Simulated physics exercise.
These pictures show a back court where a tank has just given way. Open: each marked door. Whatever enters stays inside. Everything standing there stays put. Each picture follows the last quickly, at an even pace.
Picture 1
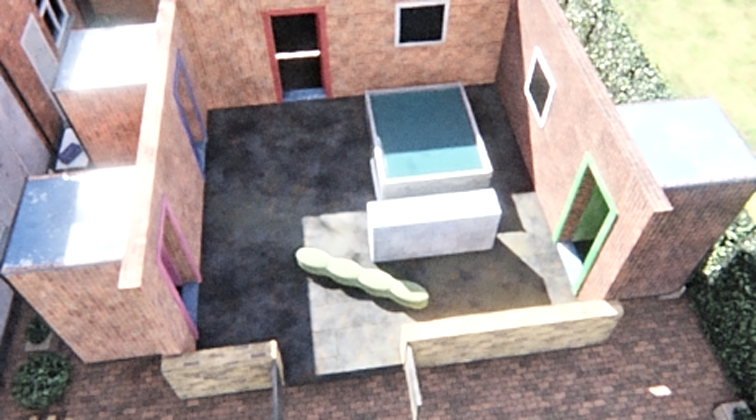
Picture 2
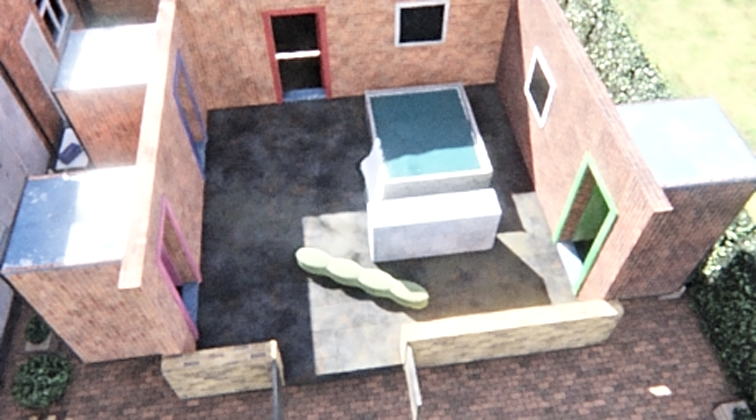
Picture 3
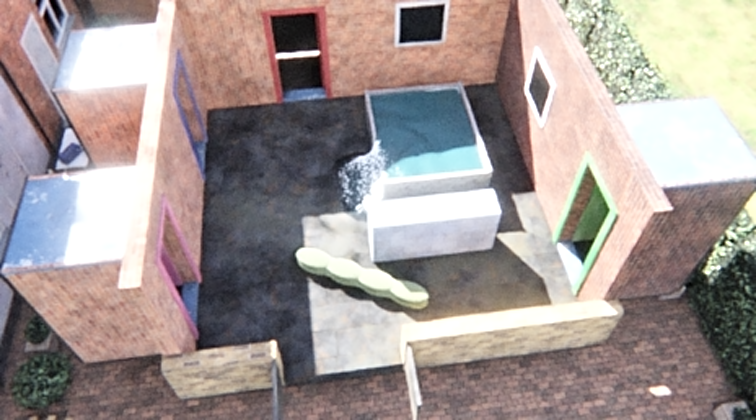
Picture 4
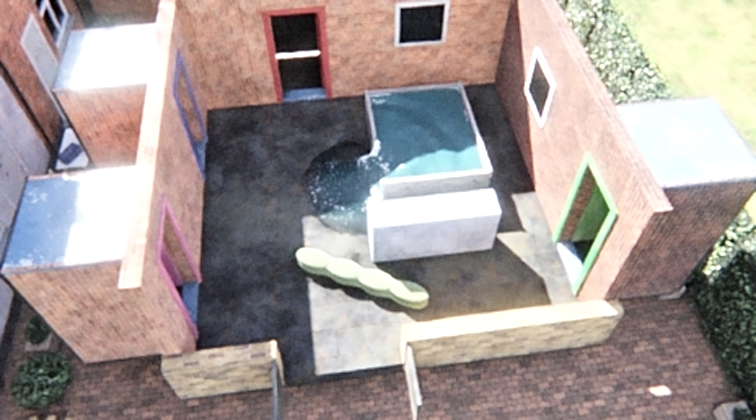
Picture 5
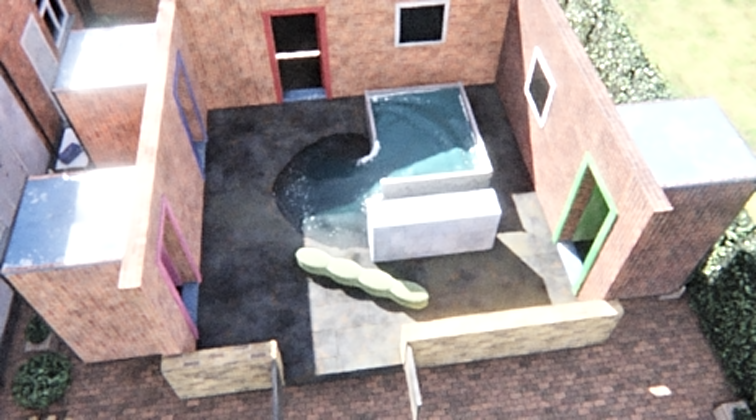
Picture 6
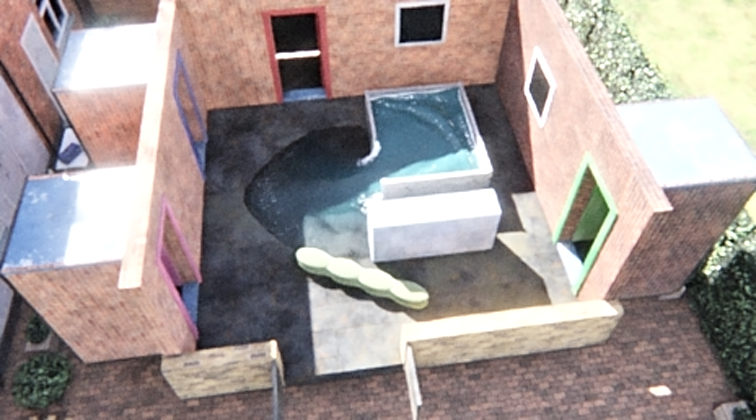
A brick-walled court held an open tank of blue-green water; water burst from its left side, splashed onto the dark floor and spread leftward and forward in a widening pool.
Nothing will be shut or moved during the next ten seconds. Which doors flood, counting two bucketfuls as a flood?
Outcome: The red door keeps inside the allowance there. The blue door exceeds the allowance there. The pink door exceeds the allowance there. The green door keeps inside the allowance there.
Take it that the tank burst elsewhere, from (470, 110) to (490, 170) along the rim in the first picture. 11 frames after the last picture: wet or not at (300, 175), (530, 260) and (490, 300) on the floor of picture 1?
Taking the points in order: Unwetted, swamped and swamped.
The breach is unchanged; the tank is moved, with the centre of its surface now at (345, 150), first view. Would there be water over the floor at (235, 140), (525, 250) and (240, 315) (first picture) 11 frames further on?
Going through them in turn: Waterlogged, still bare and waterlogged.
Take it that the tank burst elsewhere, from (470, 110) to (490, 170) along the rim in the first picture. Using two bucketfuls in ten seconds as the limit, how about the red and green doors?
Taking them in turn, red remains below the limit and green overshoots.
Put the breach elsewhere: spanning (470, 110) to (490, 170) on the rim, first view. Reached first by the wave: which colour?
The green one is first in line.
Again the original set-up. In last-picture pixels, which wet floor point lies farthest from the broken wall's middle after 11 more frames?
The front's farthest point is close to (195, 375).
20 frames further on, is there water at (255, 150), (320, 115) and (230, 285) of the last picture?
Result, in that order: Wetted / not wetted / wetted.
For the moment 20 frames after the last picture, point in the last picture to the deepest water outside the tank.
I would point to (195, 375).
A moment on, water covers 35 % of the floor; the red door not reached, the blue door under two buckets in, the pink door not reached, the green door not reached.
Next, water covers 40 % of the floor; the red door wet at the sill, nothing in, the blue door over two buckets in, the pink door under two buckets in, the green door not reached.
Then, water covers 55 % of the floor; the red door wet at the sill, nothing in, the blue door far over two buckets in, the pink door over two buckets in, the green door not reached.
Later, water covers 80 % of the floor; the red door wet at the sill, nothing in, the blue door far over two buckets in, the pink door far over two buckets in, the green door wet at the sill, nothing in.
In the end, water covers 95 % of the floor; the red door wet at the sill, nothing in, the blue door far over two buckets in, the pink door far over two buckets in, the green door wet at the sill, nothing in.
